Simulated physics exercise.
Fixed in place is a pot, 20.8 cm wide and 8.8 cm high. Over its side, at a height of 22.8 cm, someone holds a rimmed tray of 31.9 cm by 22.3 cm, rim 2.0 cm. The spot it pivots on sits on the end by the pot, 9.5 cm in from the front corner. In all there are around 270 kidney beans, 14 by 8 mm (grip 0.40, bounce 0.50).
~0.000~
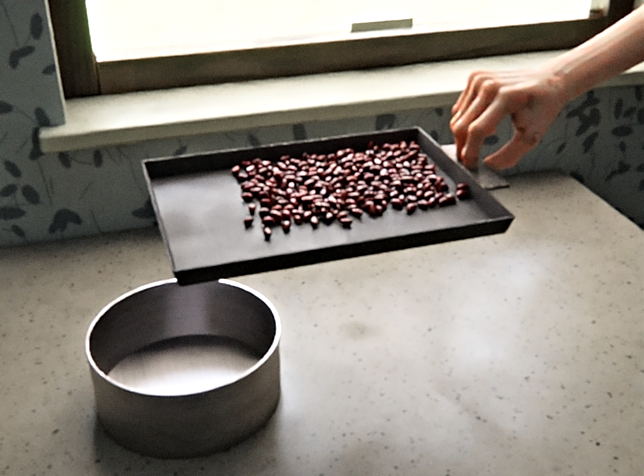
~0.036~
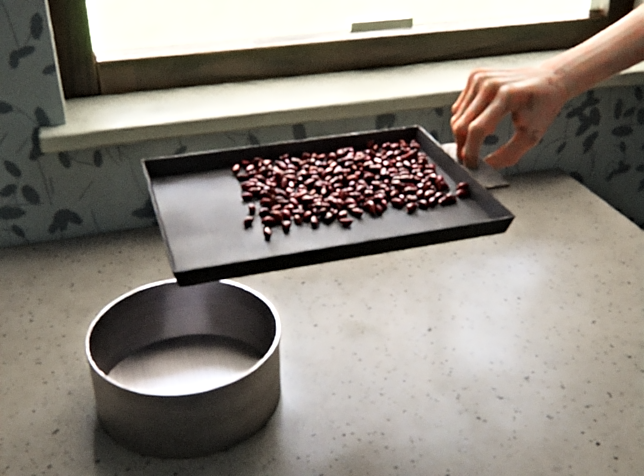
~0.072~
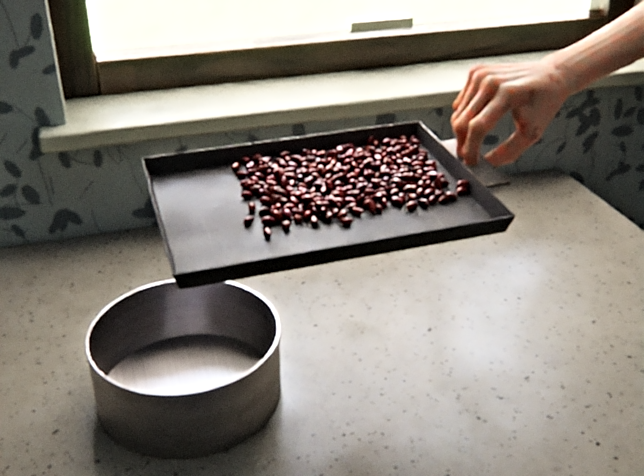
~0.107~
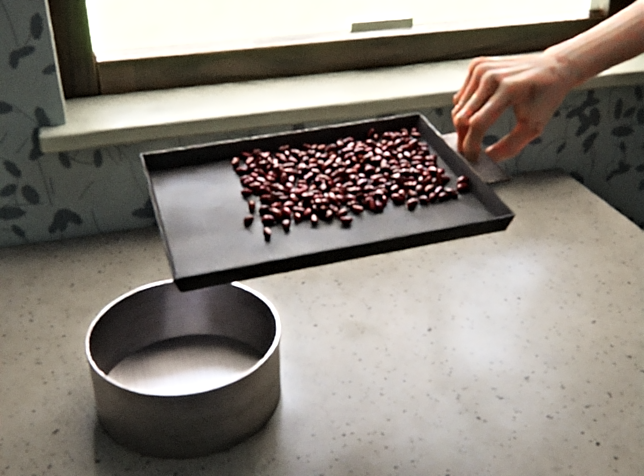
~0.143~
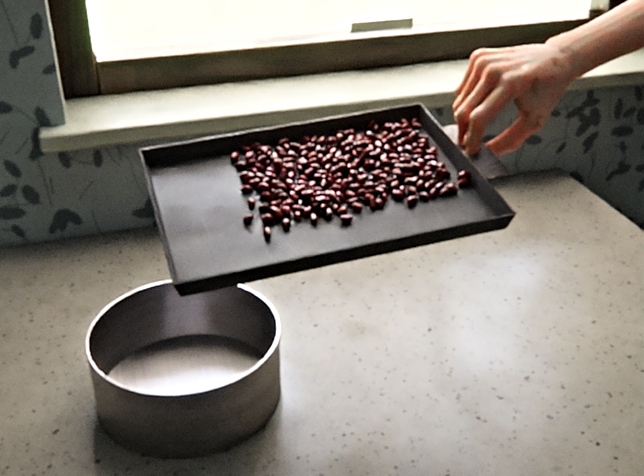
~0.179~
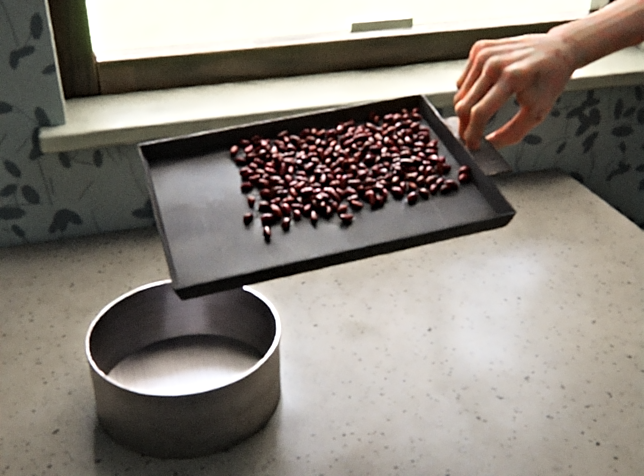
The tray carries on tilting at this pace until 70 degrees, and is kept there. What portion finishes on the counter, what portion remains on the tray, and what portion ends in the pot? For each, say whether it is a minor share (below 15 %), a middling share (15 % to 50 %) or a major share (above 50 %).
Result: Counter: It will be a majority; left on the tray: It will be a sizable minority; pot: It will be a small minority.
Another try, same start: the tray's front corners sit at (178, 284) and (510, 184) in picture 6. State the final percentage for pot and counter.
Split: Pot = 0, counter = 90.
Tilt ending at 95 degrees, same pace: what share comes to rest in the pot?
In that case some 20 per cent.
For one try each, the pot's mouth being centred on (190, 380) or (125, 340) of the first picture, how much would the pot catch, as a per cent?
About 50 and 0 per cent.
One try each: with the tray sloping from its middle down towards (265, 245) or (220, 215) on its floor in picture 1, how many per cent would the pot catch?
Near 0 and 25 percent, in that order.
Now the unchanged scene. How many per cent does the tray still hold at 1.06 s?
Load share: Around 35%.
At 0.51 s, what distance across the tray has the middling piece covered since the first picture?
Some 5 cm.
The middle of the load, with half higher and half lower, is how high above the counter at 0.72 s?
Roughly 22 centimetres.
After 0.51 s, tilt 40 degrees; the tray holds 100 %, the pot 0 %.
After 0.72 s, tilt 59 degrees; the tray holds 90 %, the pot 0 %.
After 1.06 s, tilt 70 degrees; the tray holds 35 %, the pot 0 %.
By 2.6 s all is still; counter 70 %, tray 25 %, pot 5 %.
